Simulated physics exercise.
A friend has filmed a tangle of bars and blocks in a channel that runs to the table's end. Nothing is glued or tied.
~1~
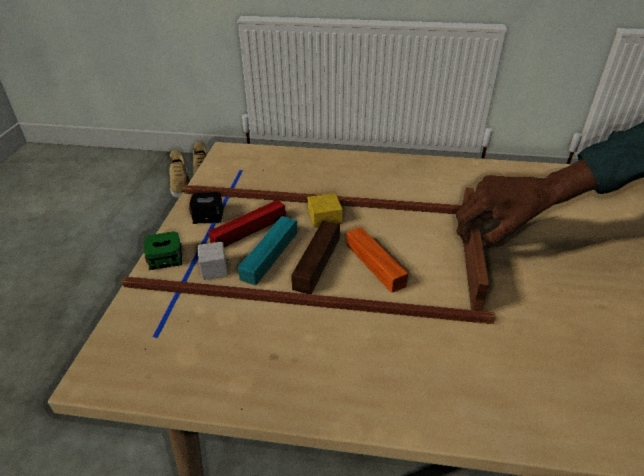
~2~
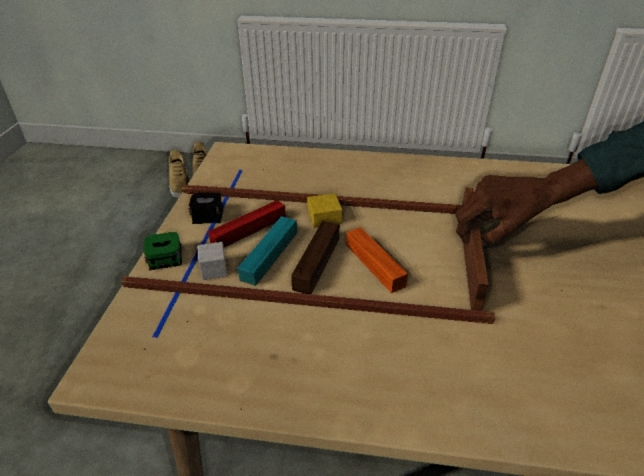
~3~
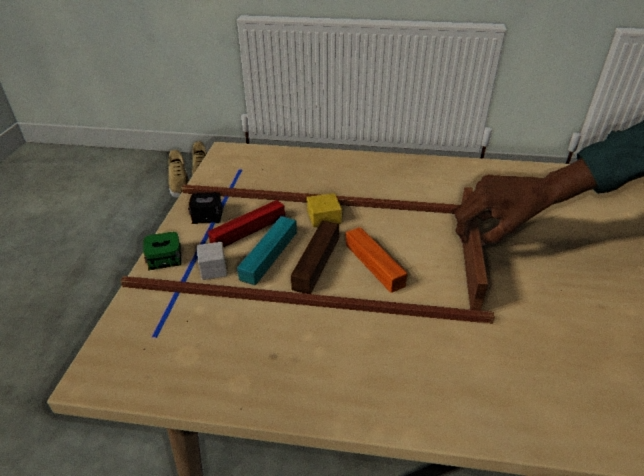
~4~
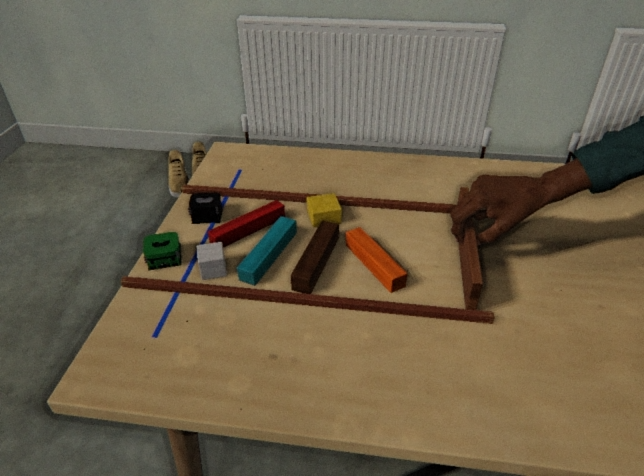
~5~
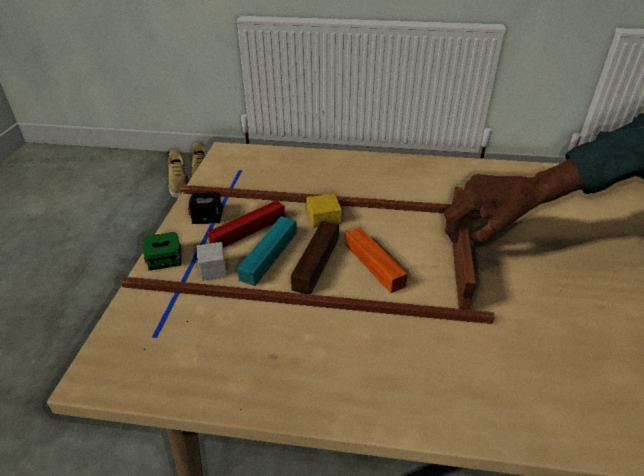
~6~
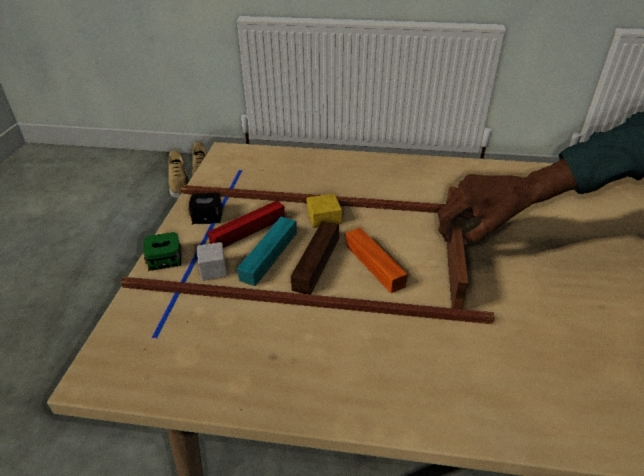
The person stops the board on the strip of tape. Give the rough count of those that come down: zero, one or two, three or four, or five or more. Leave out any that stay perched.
As it turns out, the number that fall off is three or four.
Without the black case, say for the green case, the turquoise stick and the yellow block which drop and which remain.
The green case drops off; the turquoise stick remains up; the yellow block survives.
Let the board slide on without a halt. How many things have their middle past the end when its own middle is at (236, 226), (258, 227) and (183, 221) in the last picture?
Place by place, 1, 0 and 5.
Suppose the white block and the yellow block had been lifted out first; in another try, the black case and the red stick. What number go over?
2 in the first case, 2 in the second.
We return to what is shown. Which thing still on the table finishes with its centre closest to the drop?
Foremost is the turquoise stick.
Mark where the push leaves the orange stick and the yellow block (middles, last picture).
First (191, 242), then (208, 199).
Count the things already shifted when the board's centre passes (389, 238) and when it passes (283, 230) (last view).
By then 1, and 6.
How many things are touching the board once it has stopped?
2 of them.
Soon after, none off yet; green case at rest near (163, 252); black case at rest near (206, 209); white block at rest near (212, 261).
After that, none off yet; green case at rest near (163, 252); black case at rest near (206, 209); white block moving near (204, 259).
In the end, the number that fall off is three or four; gone, red stick, white block, black case and green case.
